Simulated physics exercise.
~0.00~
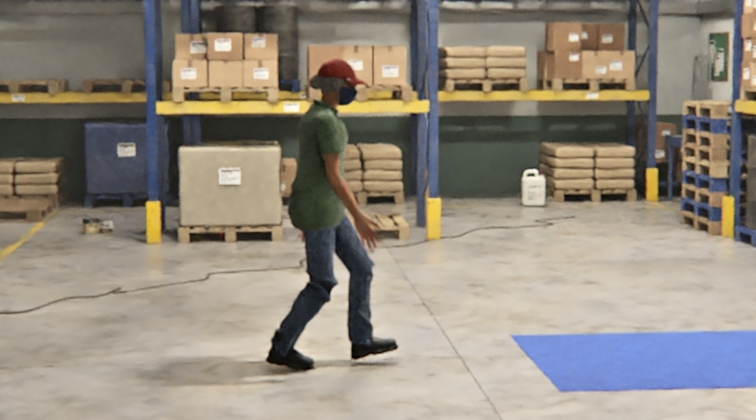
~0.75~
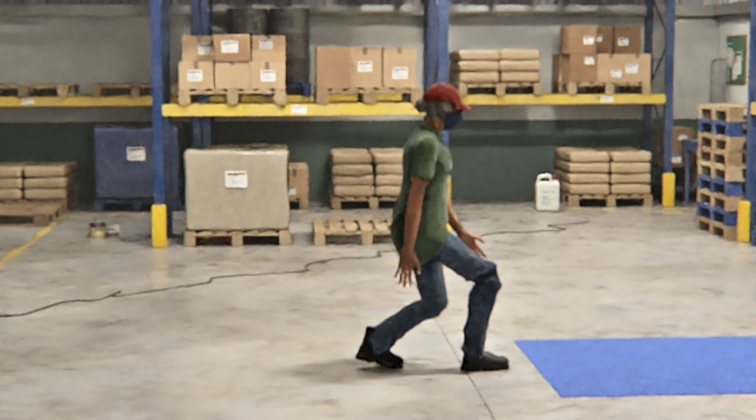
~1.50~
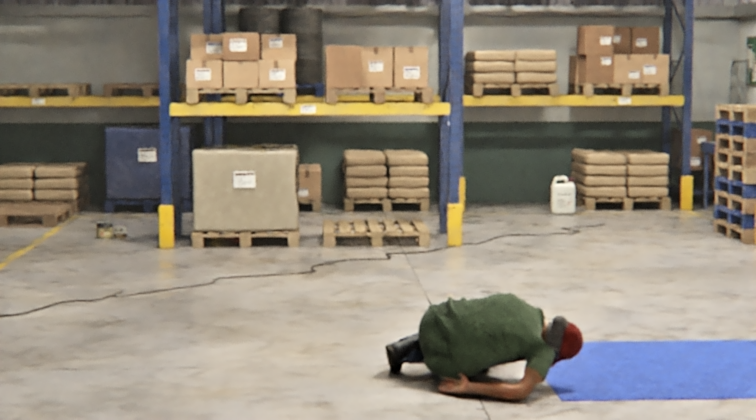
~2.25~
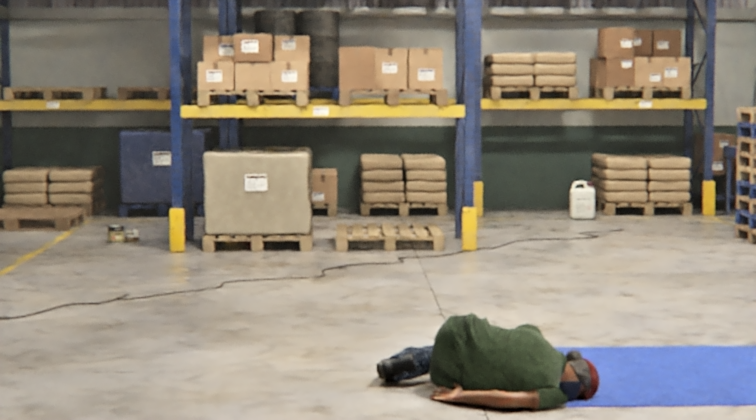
A person in a red cap, dark face mask, green shirt and jeans walks right across a warehouse floor towards a blue mat, with shelves of boxes and stacked sacks behind. Nearing the mat, the person's knees bend and the stride sinks low, arms hanging by the body. The person then drops down onto folded legs and pitches forward, forearms on the concrete and head at the mat's edge. The body settles lower and lies curled on the floor, legs tucked behind. It ends with the head by the mat's edge, while the chest and hips remain short of it.
